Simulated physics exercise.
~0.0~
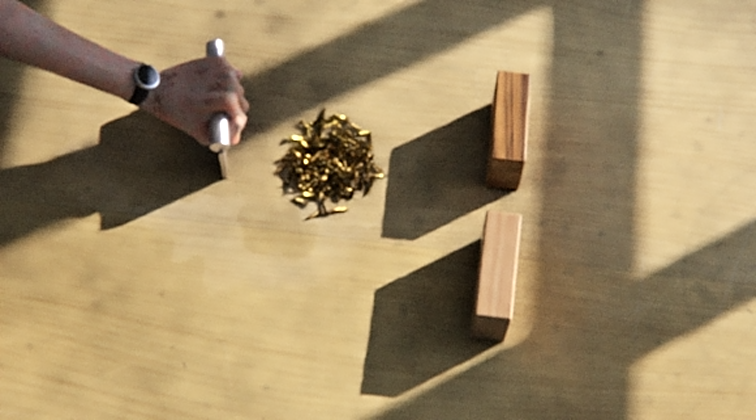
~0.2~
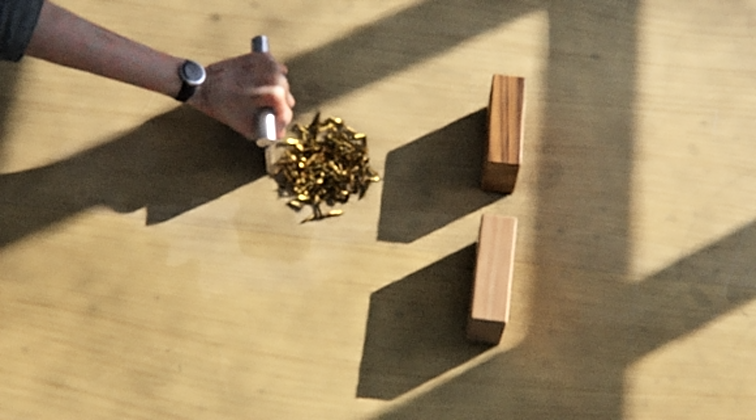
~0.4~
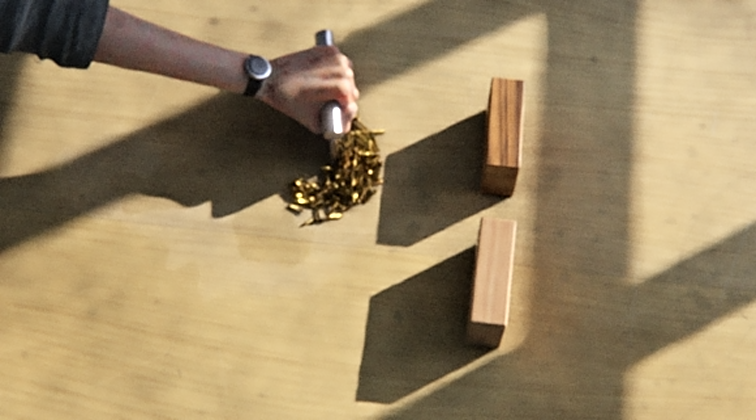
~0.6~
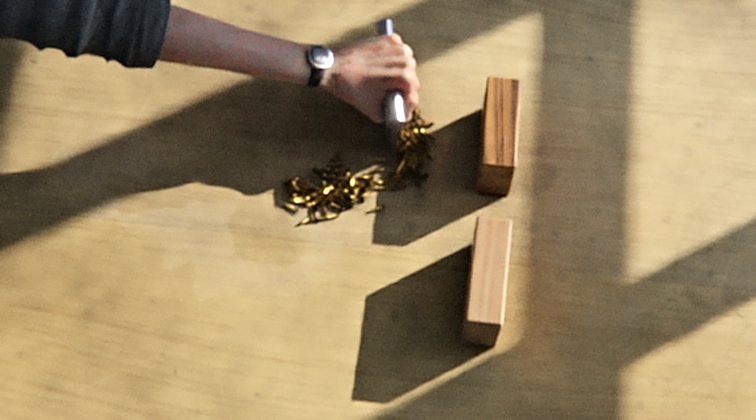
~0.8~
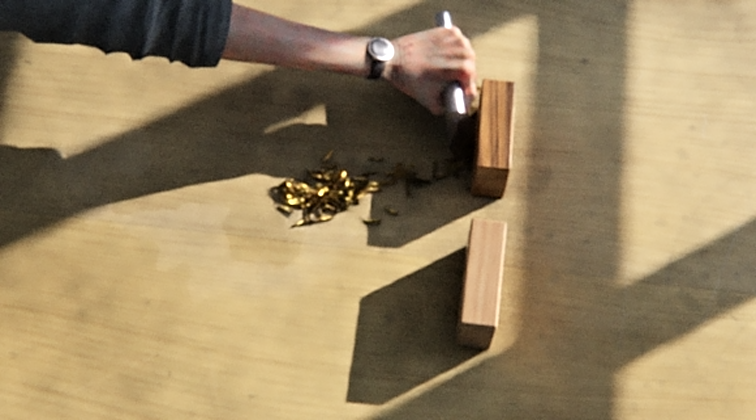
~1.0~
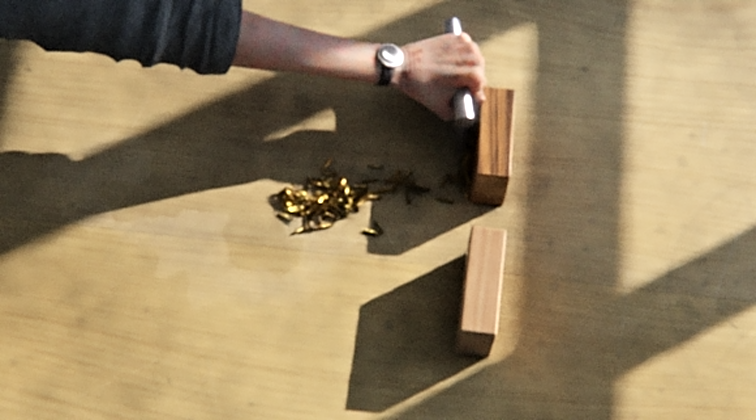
At first, a hand wearing a watch holds a scraper to the left of a loose pile of small brass-coloured screws, with two wooden blocks standing apart on the right. The hand moves right and drives the blade into the upper part of the pile. Some of the screws are pushed along toward the far block, while many stay behind in a loose heap. The scraper slows and stops close beside the far block. In the end, a thin trail of screws reaches into the block's shadow, and none can be seen in the gap.
